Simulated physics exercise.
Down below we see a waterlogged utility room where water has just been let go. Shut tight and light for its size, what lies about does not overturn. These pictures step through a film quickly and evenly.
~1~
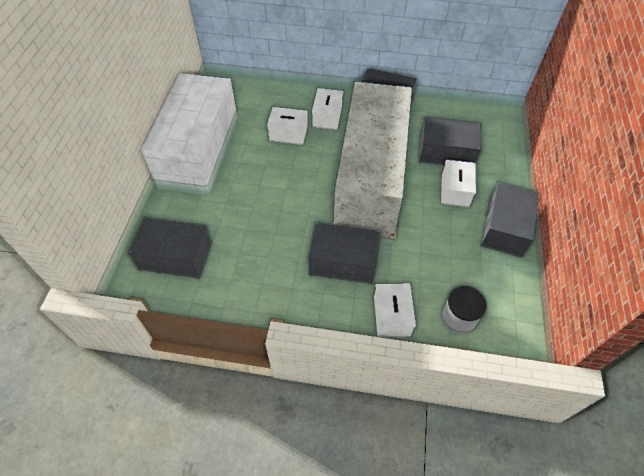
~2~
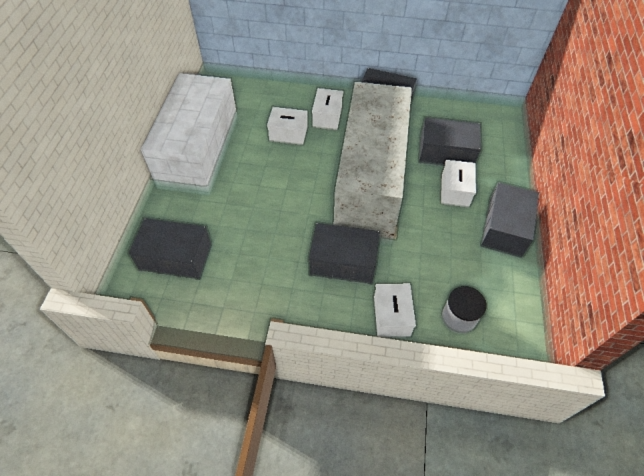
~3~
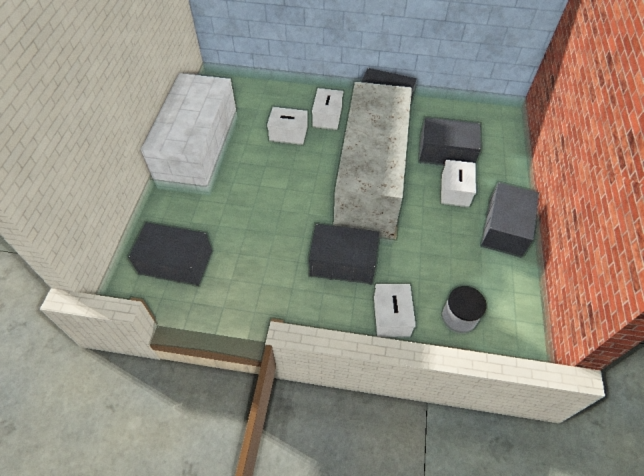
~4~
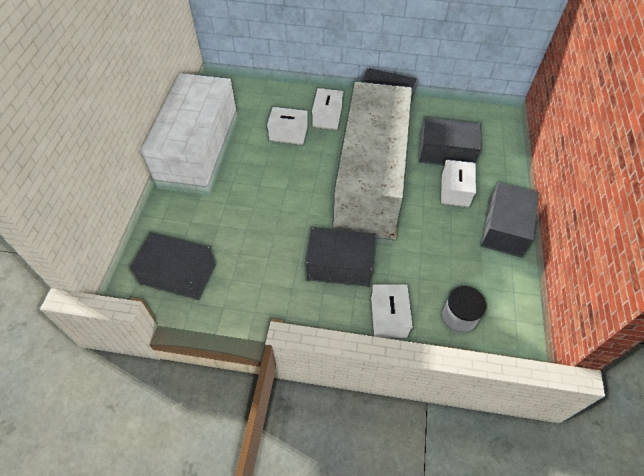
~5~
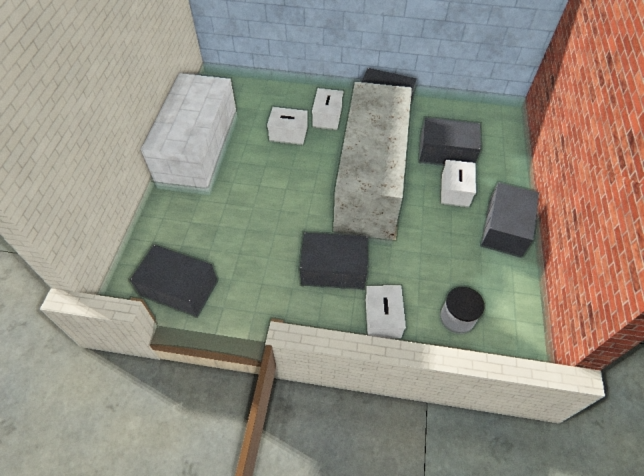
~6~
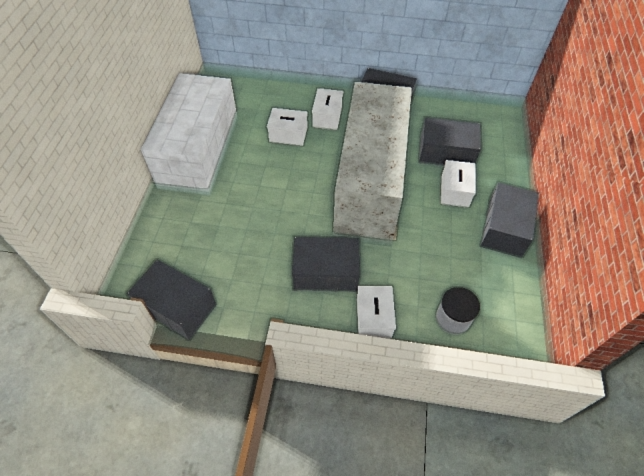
Brown gate swinging open in a flooded walled room, then dark crates slowly drifting, the left one turning toward the gap.
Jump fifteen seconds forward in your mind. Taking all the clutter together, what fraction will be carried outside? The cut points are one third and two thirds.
I expect the portion to fall within the middle band.
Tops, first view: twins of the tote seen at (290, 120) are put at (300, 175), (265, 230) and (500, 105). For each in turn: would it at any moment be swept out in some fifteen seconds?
Going one by one, I'd say it leaves, then it leaves, then it doesn't leave.
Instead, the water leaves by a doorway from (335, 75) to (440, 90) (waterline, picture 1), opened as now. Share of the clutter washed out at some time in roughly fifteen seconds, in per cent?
Estimate: Around 60 per cent.
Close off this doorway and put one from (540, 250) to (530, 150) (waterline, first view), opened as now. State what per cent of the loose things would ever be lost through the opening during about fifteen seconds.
Roughly 70 in a hundred.
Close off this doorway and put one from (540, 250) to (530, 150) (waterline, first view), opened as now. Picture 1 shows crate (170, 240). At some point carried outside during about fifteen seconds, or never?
That object: Never leaves.
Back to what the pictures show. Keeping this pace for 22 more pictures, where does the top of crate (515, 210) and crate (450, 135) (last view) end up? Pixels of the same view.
First one at roughly (495, 269), second at roughly (442, 161).
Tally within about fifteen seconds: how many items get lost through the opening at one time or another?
5.
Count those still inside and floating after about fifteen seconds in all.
That makes 5.
A moment on, 1 of 10 are out; 9 afloat.
Next, 3 of 10 are out; 7 afloat.
Later, 4 of 10 are out; 6 afloat.
In the end, 5 of 10 are out; 5 afloat.
